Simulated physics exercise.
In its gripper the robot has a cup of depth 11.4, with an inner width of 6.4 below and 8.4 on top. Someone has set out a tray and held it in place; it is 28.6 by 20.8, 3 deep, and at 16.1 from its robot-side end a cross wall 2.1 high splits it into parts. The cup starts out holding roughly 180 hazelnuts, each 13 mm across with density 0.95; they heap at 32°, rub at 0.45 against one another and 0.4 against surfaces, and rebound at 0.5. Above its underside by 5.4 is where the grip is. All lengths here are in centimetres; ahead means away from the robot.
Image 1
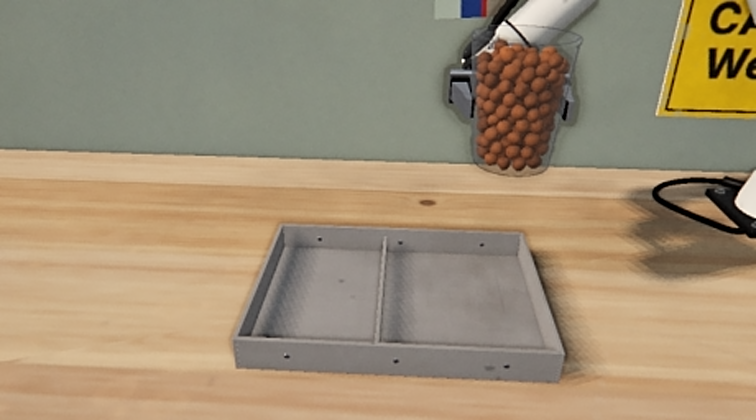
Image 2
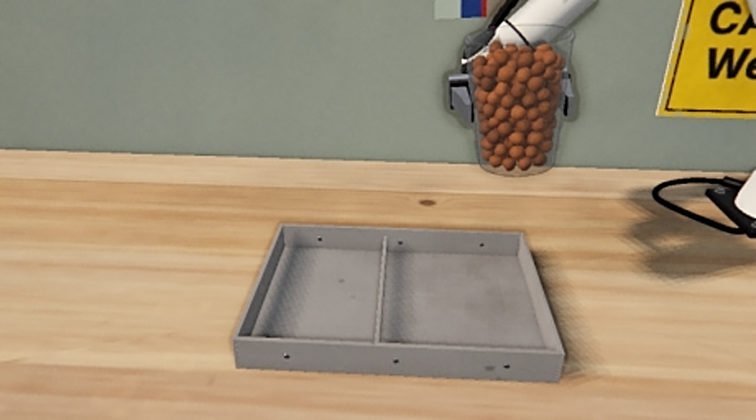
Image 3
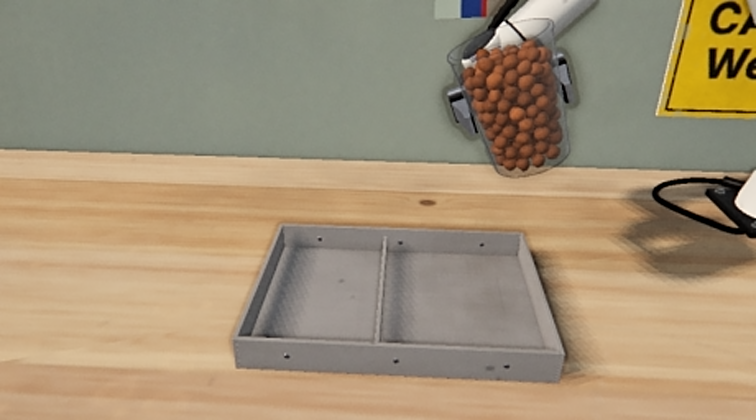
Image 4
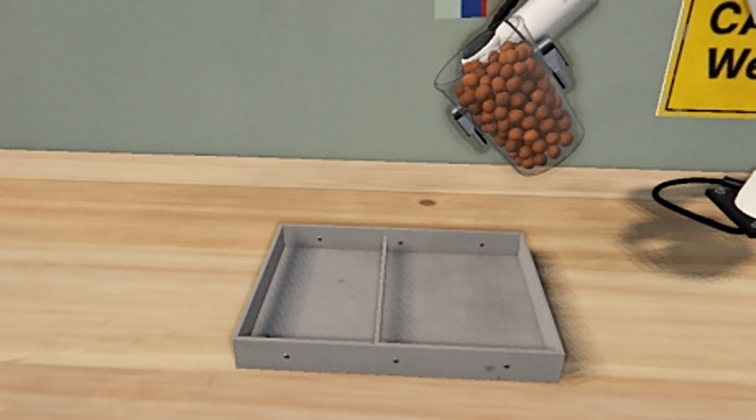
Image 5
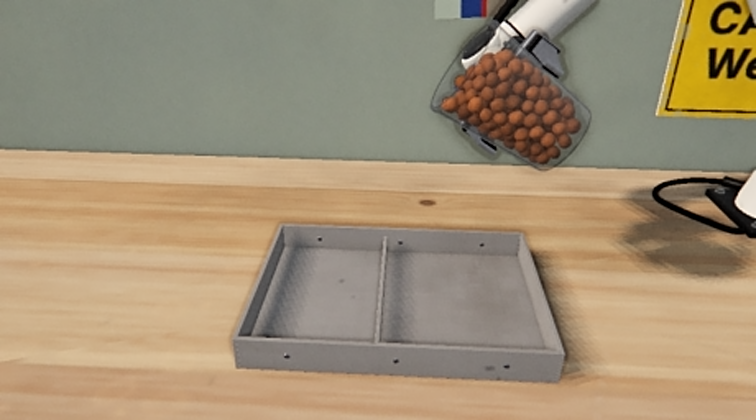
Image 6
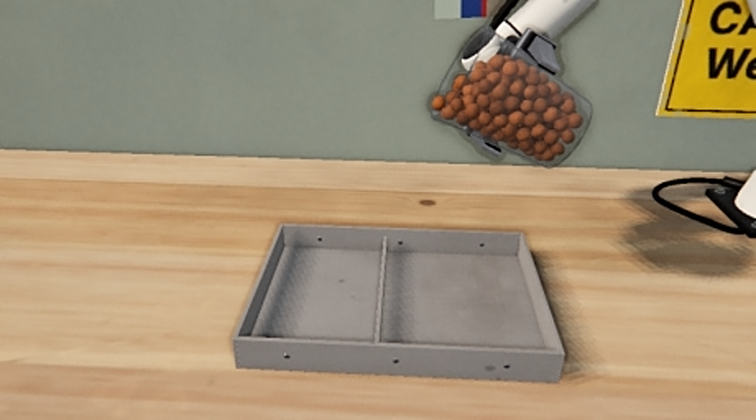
A robot arm tipped a clear cup packed with round brown nuts steadily over to the left until it leaned well onto its side, while the divided gray tray on the wooden table stayed empty.
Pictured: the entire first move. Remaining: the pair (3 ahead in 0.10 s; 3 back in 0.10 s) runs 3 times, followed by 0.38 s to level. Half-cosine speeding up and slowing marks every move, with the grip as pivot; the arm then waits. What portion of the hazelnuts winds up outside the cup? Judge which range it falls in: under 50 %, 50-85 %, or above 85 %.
It falls under 50 %.
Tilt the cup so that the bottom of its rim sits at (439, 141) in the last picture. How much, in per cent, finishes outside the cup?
My estimate is some 75 per cent.
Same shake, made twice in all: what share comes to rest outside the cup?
Probably about 25 in a hundred.
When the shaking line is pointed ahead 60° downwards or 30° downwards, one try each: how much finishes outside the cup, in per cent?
Roughly 5 per cent, then 15 per cent.
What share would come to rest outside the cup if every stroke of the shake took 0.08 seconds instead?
In that case around 40 per cent.
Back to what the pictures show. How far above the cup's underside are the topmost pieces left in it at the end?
Around 9.5 cm up.
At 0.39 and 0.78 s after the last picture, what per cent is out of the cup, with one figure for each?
Taking the two times in order, I'd say 20 and then 30 per cent.
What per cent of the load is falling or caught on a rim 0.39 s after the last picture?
Reading at that time: Some 7 per cent.
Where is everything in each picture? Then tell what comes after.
Cup middle at (518, 103), level; upper third of the load around (523, 70), from x 485 to 560, top at y 45; 184 in the cup, in the first picture.
Cup middle at (517, 103), tilted 6° forward; upper third of the load around (520, 71), from x 480 to 560, top at y 50, in the second picture.
Cup middle at (516, 103), tilted 21° forward; upper third of the load around (514, 73), from x 470 to 555, top at y 45, in the third picture.
Cup middle at (515, 104), tilted 41° forward; upper third of the load around (509, 74), from x 460 to 565, top at y 50, in the fourth picture.
Cup middle at (515, 104), tilted 56° forward; upper third of the load around (506, 81), from x 450 to 575, top at y 55, in the fifth picture.
Cup middle at (514, 105), tilted 62° forward; upper third of the load around (508, 83), from x 440 to 575, top at y 60; 184 in the cup, in the sixth picture.
Then, 0.39 s after the last picture, tilted 62° forward, highest piece 25 above the table; 147 in the cup, 17 in the far-side part, 7 in the robot-side part, 13 in flight or on a rim.
Then, 0.78 s after the last picture, tilted 33° forward, highest piece 26 above the table; 128 in the cup, 33 in the far-side part, 20 in the robot-side part, 3 on the table or floor.
Then, 1.18 s after the last picture, level, highest piece 26 above the table; 127 in the cup, 33 in the far-side part, 20 in the robot-side part, 3 on the table or floor, 1 in flight or on a rim.
Then, 2.23 s after the last picture, level, highest piece 26 above the table; 127 in the cup, 33 in the far-side part, 21 in the robot-side part, 3 on the table or floor.
Final count, 127 in the cup, 33 in the far-side part, 21 in the robot-side part, 3 on the table or floor. That is 31 % outside the cup.
